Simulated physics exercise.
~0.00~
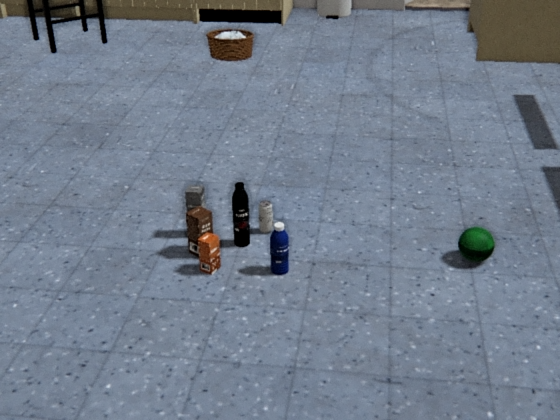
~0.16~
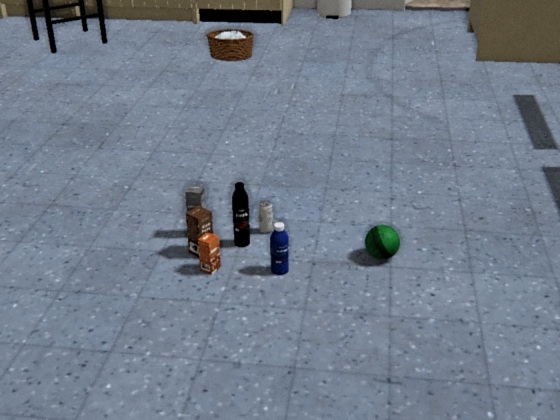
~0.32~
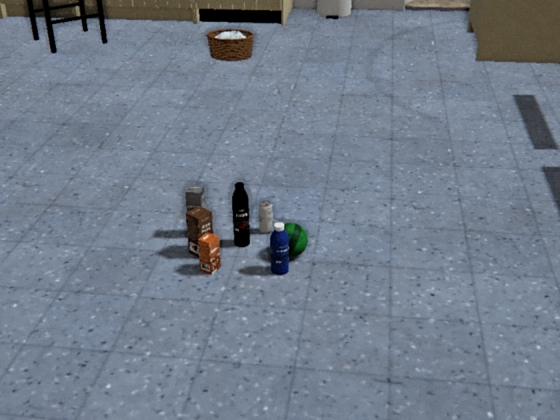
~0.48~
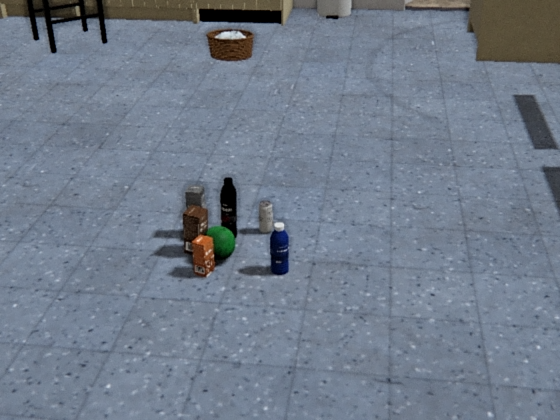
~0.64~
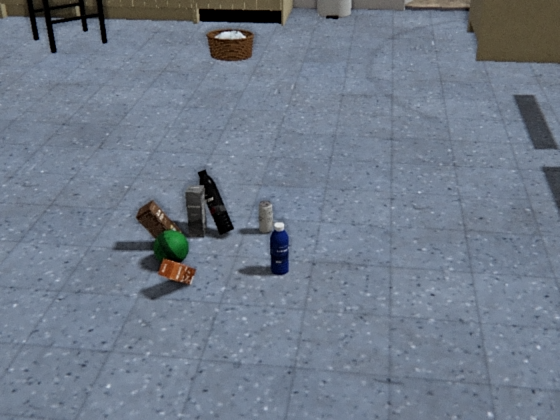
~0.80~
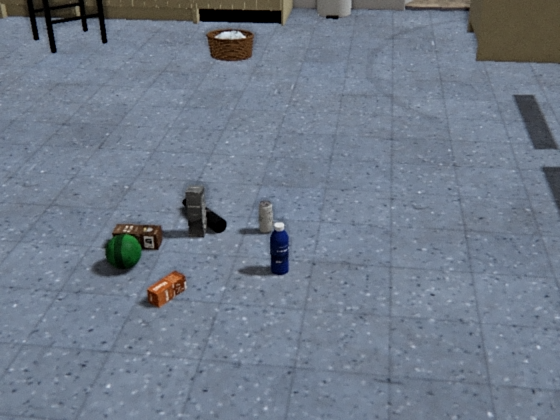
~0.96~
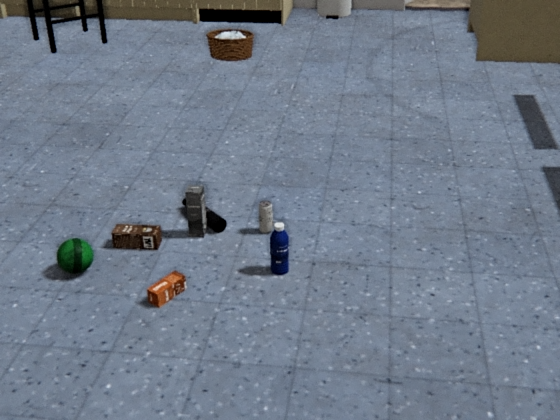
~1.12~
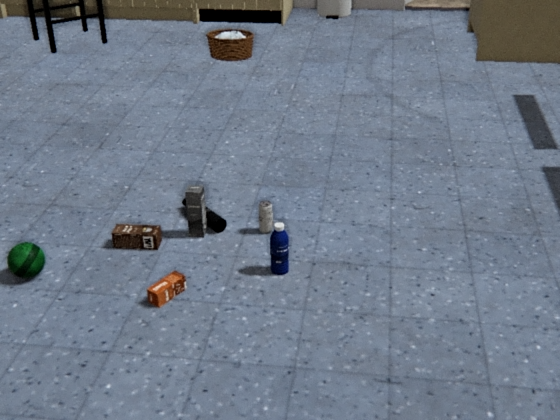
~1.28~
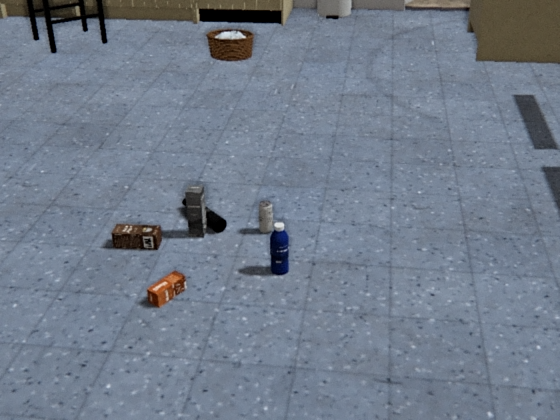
A green ball rolled left across the floor into a group of cartons and bottles, knocking over the brown carton, orange carton and black bottle, then rolled out of view, leaving the blue bottle, grey carton and white can standing.
